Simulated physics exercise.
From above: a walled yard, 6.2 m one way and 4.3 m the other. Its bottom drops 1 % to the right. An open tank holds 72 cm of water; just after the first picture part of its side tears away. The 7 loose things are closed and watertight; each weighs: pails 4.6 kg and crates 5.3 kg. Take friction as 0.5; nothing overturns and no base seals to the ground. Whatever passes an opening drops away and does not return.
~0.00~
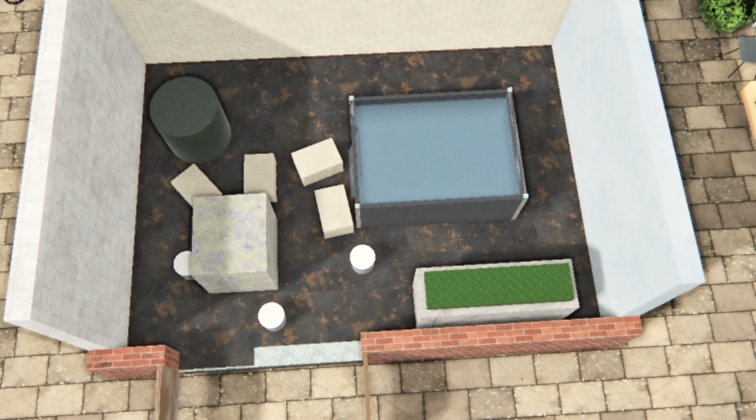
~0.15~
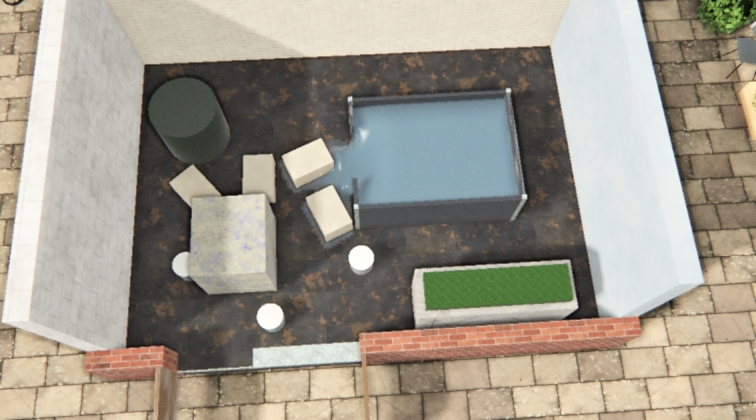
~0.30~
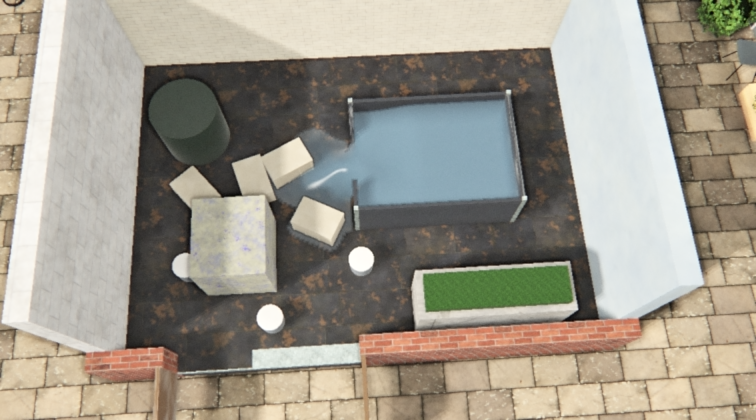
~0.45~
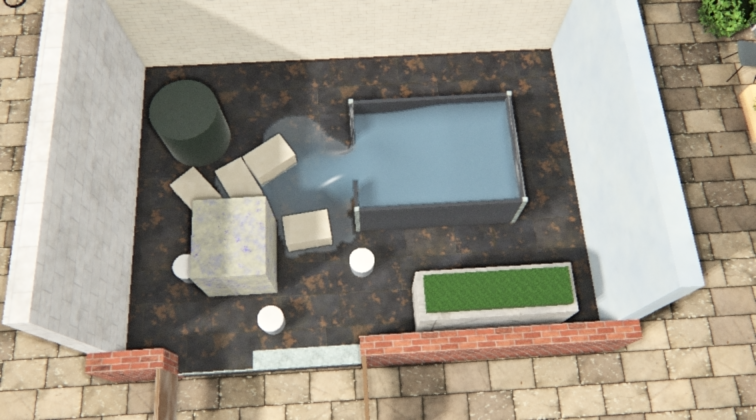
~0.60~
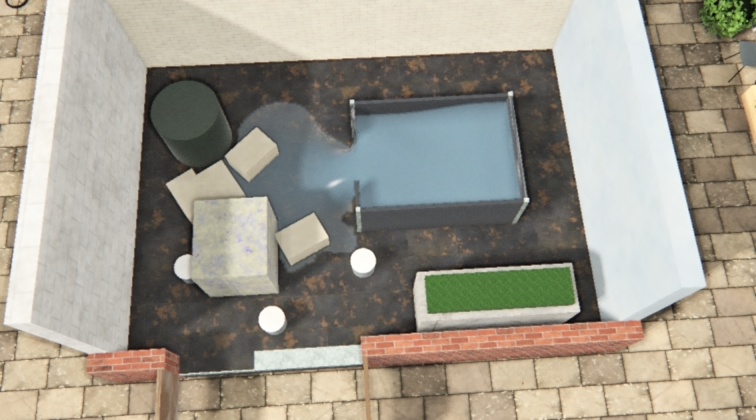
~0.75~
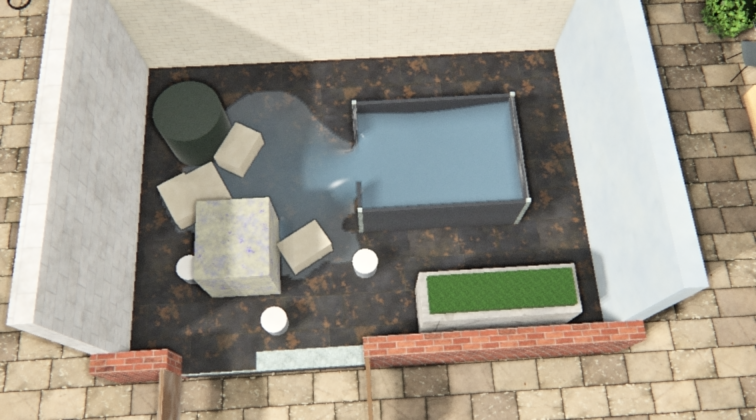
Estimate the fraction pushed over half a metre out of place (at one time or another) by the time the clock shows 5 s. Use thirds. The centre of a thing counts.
That comes to two thirds or above.
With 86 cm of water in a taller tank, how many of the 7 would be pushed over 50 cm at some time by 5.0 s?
In that case 5 of them.
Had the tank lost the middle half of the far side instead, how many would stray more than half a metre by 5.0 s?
Then 2.
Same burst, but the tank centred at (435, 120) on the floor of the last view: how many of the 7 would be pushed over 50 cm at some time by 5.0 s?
Then 6.
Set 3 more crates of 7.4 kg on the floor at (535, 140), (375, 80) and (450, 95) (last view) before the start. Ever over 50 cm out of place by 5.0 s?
In turn: Under, more, over.
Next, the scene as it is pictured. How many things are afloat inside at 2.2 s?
3 of them.
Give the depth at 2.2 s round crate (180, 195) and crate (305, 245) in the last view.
About 29 and 1 cm.
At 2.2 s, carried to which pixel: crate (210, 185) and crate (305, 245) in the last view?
Near (173, 185) and (372, 303).
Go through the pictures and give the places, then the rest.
The first picture shows a crate at (317, 158), on the bottom; a crate at (259, 174) rests on the ground; water covers 3.2 m2; 0 of 7 have shifted.
The second picture shows a crate at (308, 159) rests on the ground, 11 cm from its start; a crate at (257, 175), on the bottom; 3.6 m2 under water; 2 of 7 have shifted.
The third picture shows a crate at (286, 159) rests on the ground, 40 cm from its start; a crate at (252, 178) rests on the ground, 8 cm from its start; 4.4 m2 under water; 3 of 7 have shifted.
The fourth picture shows a crate at (269, 156) rests on the ground, 65 cm from its start; a crate at (238, 181) rests on the ground, 28 cm from its start; water covers 5.3 m2; 3 of 7 have shifted.
The fifth picture shows a crate at (251, 150) floats, 94 cm from its start; a crate at (220, 184) rests on the ground, 54 cm from its start; water covers 6.4 m2; 4 of 7 have shifted.
The sixth picture shows a crate at (237, 145) floats, 116 cm from its start; a crate at (208, 186) rests on the ground, 73 cm from its start; 7.2 m2 under water; 4 of 7 have shifted.
After 1.1 s 4 of 7 are over 50 cm from their spots; 2 afloat.
After 2.2 s 4 of 7 are over 50 cm from their spots; 3 afloat.
After 3.5 s 4 of 7 are over 50 cm from their spots; 3 afloat.
After 5.0 s 5 of 7 are over 50 cm from their spots, and 5 have been at some point; 3 afloat.
